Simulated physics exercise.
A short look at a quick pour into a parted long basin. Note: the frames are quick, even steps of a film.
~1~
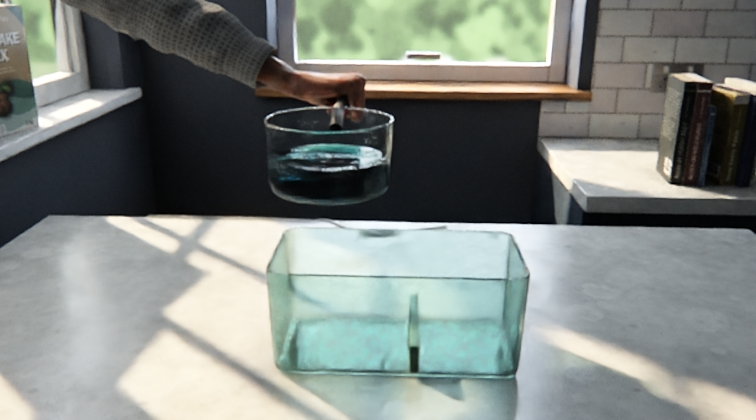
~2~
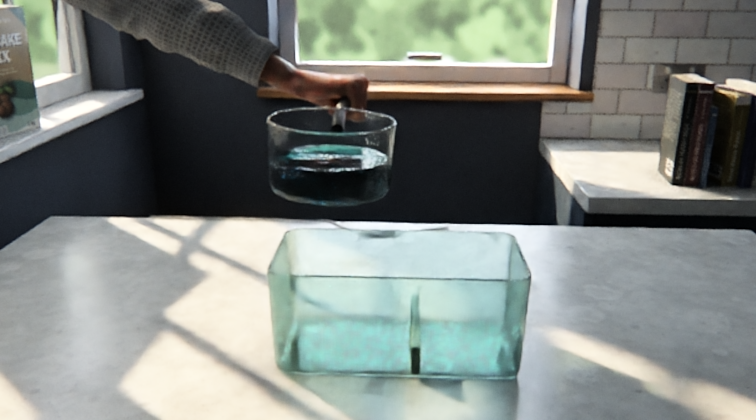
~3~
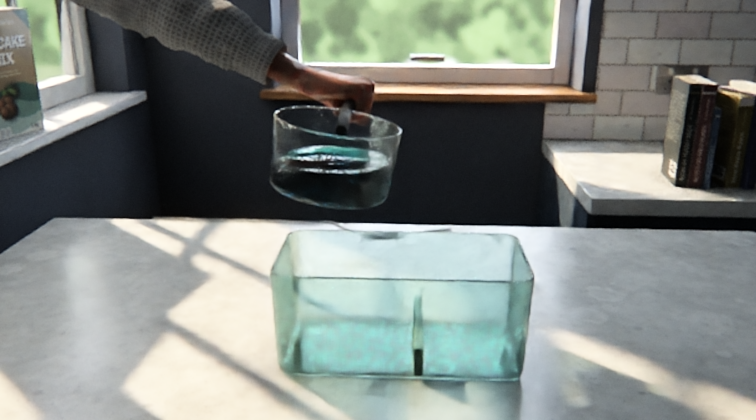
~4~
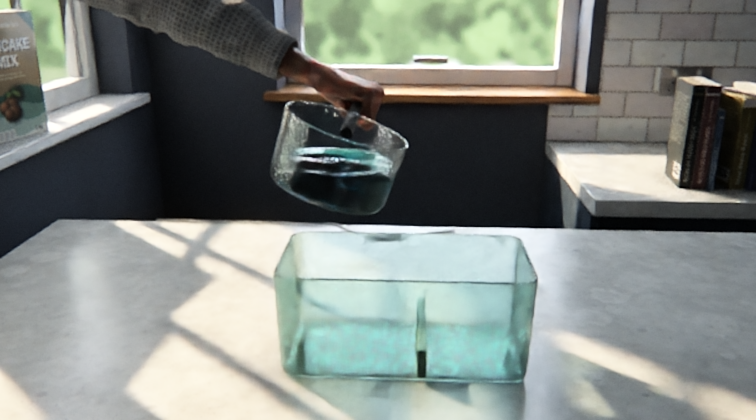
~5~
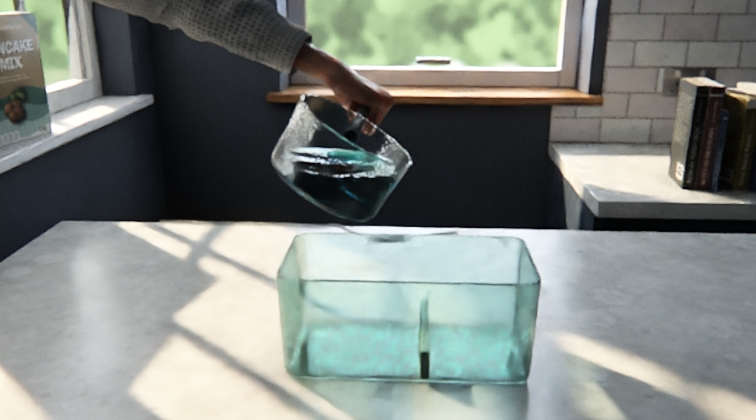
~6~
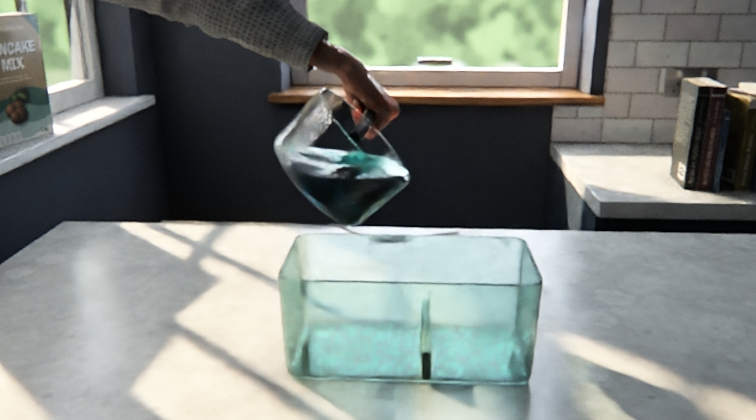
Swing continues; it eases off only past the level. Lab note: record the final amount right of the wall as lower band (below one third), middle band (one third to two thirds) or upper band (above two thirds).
I'd put the amount right of the wall between the two marks of a third and two thirds.
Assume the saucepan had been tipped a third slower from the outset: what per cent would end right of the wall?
About 55 per cent.
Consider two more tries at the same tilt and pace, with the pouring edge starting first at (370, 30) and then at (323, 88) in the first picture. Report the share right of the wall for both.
40 and 15 per cent.
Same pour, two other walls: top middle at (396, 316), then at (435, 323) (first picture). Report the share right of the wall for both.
Try 1: Some 75 %; try 2: 20 %.
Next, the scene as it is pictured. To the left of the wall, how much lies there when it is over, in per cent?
Close to 55 per cent.
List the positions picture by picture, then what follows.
In the first picture, tilt 0°; pouring edge (392, 122); surface from (272, 156) to (389, 157); the long basin's rim runs from (276, 250) to (521, 255); the wall's top is at (414, 319).
In the second picture, tilt 2°; pouring edge (395, 125); surface from (273, 156) to (390, 158).
In the third picture, tilt 8°; pouring edge (400, 134); surface from (275, 157) to (393, 161).
In the fourth picture, tilt 19°; pouring edge (406, 147); surface from (276, 157) to (395, 165).
In the fifth picture, tilt 31°; pouring edge (410, 164); surface from (277, 153) to (402, 167).
In the sixth picture, tilt 46°; pouring edge (407, 181); surface from (284, 145) to (409, 172).
A moment on, the saucepan is tipped right over and 28 per cent is still to pour, 14 is left of the wall and 31 right of it.
Next, the saucepan is tipped right over and 6 per cent is still to pour, 41 is left of the wall and 47 right of it.
Then the saucepan is tipped right over and 0 per cent is still to pour, 55 is left of the wall and 44 right of it.
Later the saucepan is tipped right over and 0 per cent is still to pour, 55 is left of the wall and 44 right of it.
At rest 55 per cent lies left of the wall, 44 right of it and 1 outside.
